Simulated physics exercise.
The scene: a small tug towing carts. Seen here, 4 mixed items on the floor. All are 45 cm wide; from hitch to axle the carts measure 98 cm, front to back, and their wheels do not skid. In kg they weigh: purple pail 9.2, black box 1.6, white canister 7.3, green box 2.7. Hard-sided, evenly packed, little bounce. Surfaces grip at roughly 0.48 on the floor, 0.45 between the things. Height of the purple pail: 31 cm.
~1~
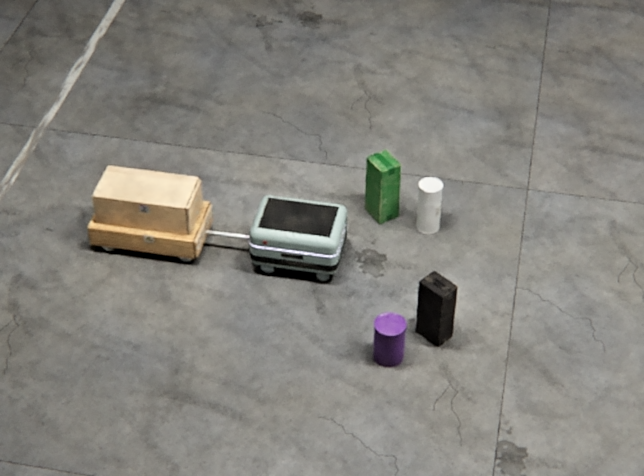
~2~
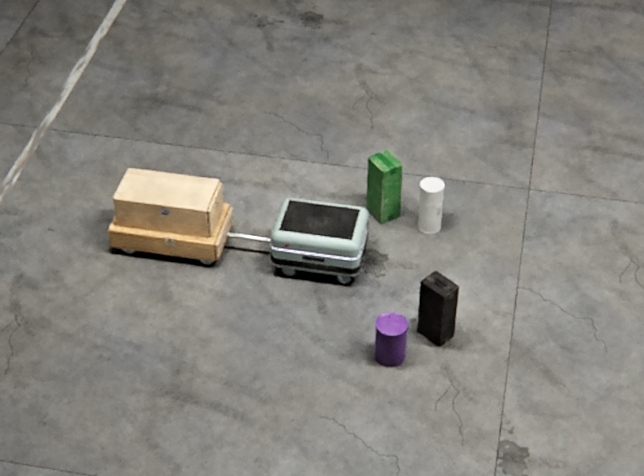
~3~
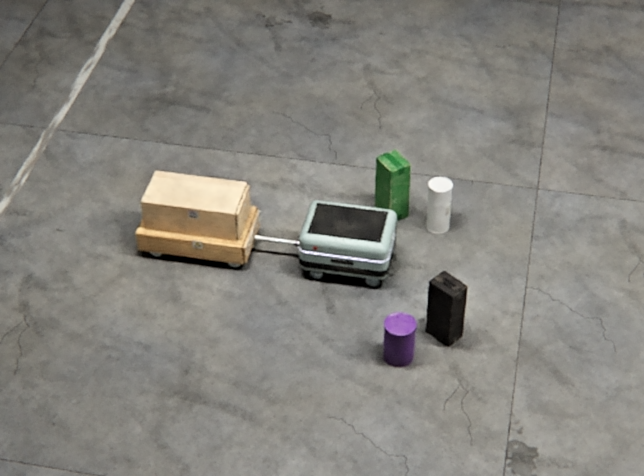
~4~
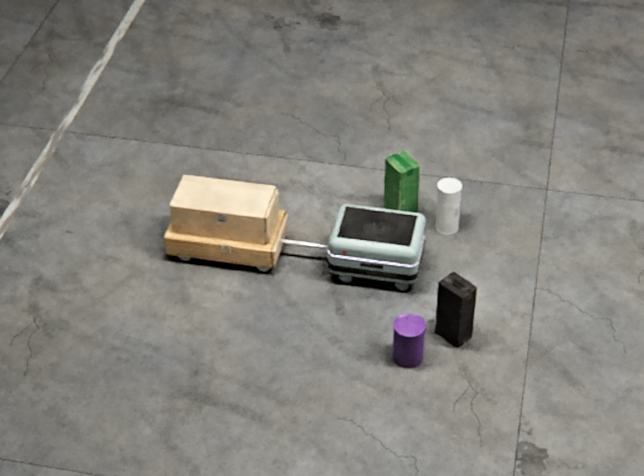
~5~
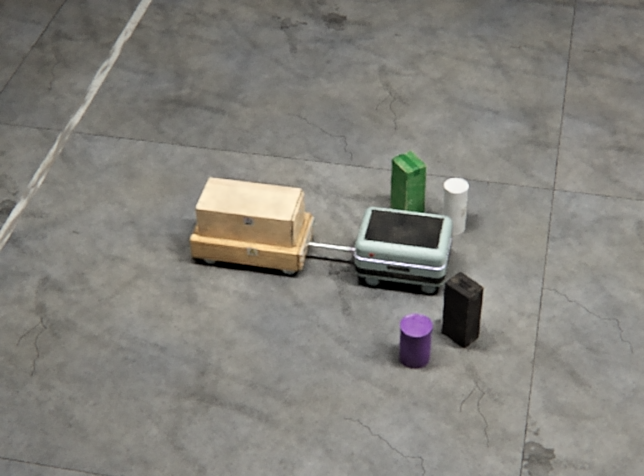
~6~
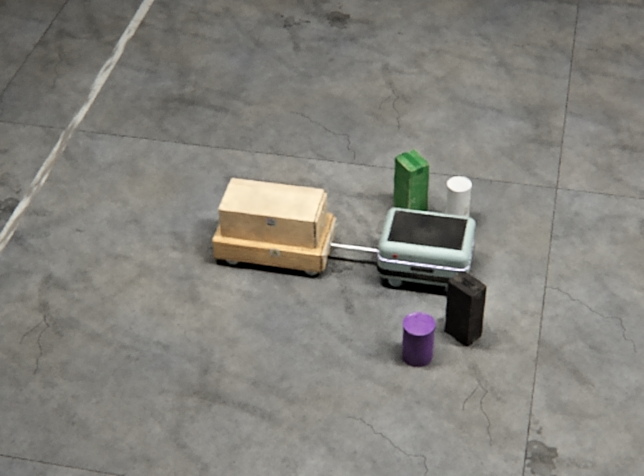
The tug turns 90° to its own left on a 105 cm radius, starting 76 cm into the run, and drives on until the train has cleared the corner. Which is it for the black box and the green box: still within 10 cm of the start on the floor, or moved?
The black box holds its spot; the green box holds its spot.
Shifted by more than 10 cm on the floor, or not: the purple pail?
The purple pail keeps its place.
Then, 0.90 s after the last picture, tug 142 cm along.
Then, 2.00 s after the last picture, tug 229 cm along; white canister slid 12 cm.
Then, 3.30 s after the last picture, tug 332 cm along; white canister slid 24 cm.
At rest, not toppled but over 10 cm from the start, white canister; the other 3 in place, give or take 10 cm. Seen from the same camera at the end, black box near (465, 309), green box near (411, 187).
